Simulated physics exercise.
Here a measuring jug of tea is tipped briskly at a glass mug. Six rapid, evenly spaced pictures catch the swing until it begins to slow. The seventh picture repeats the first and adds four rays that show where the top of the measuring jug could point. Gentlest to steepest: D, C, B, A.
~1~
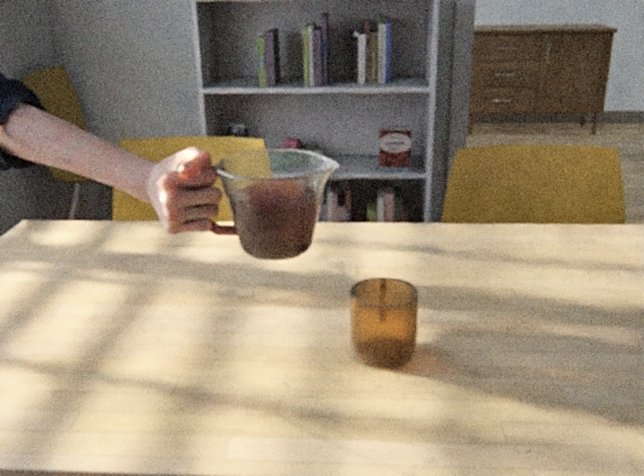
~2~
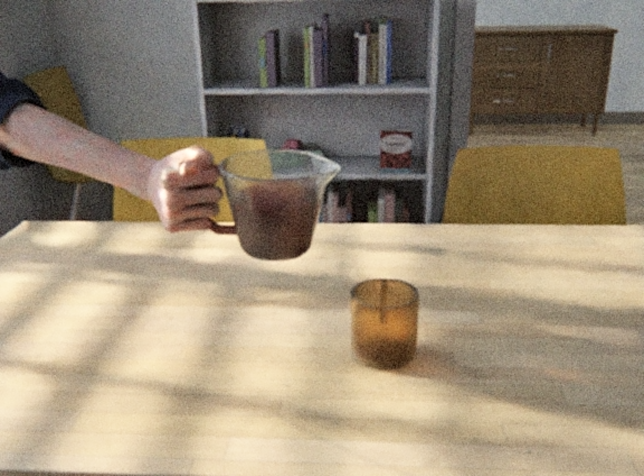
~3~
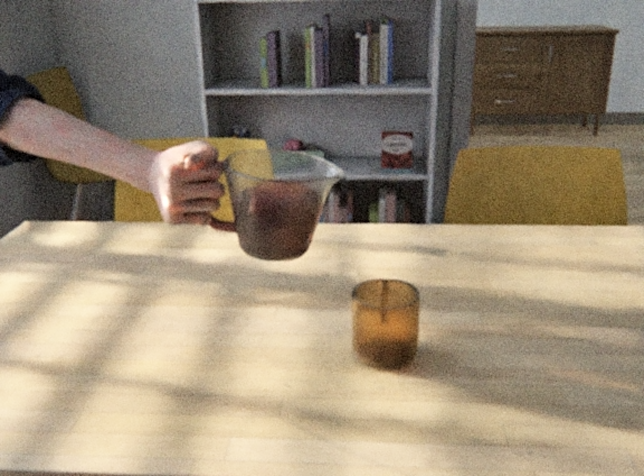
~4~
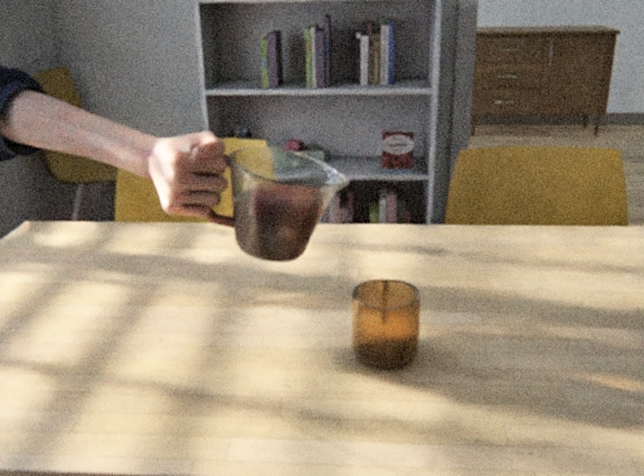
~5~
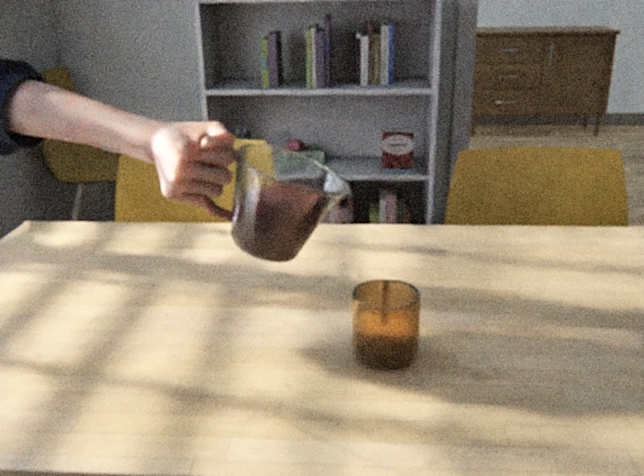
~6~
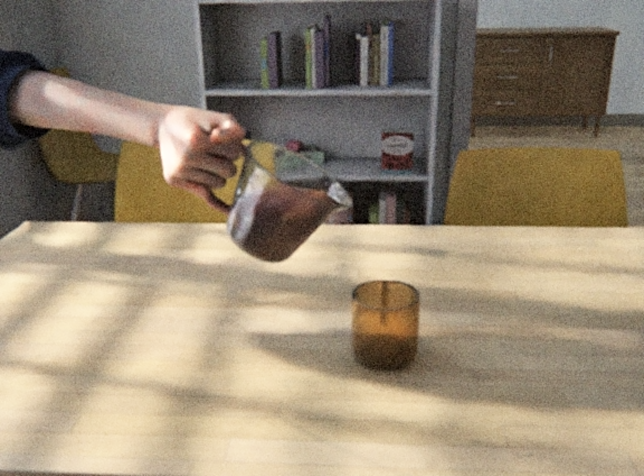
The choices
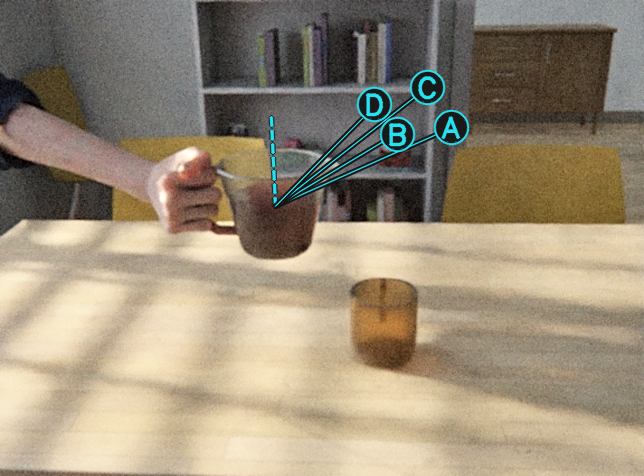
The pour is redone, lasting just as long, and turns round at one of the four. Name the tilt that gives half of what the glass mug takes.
Tilt B.
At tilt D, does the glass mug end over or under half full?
Under.
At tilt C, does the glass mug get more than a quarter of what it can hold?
Yes.
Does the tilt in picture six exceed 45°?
No, it does not.
In cyan, A at (435, 134); B at (382, 141); C at (413, 97); D at (363, 117).
Choosing A, the glass mug ends with about 68 % of what it can hold.
Choosing B, the glass mug ends with about 50 % of what it can hold.
Choosing C, the glass mug ends with about 34 % of what it can hold.
Choosing D, the glass mug ends with about 19 % of what it can hold.
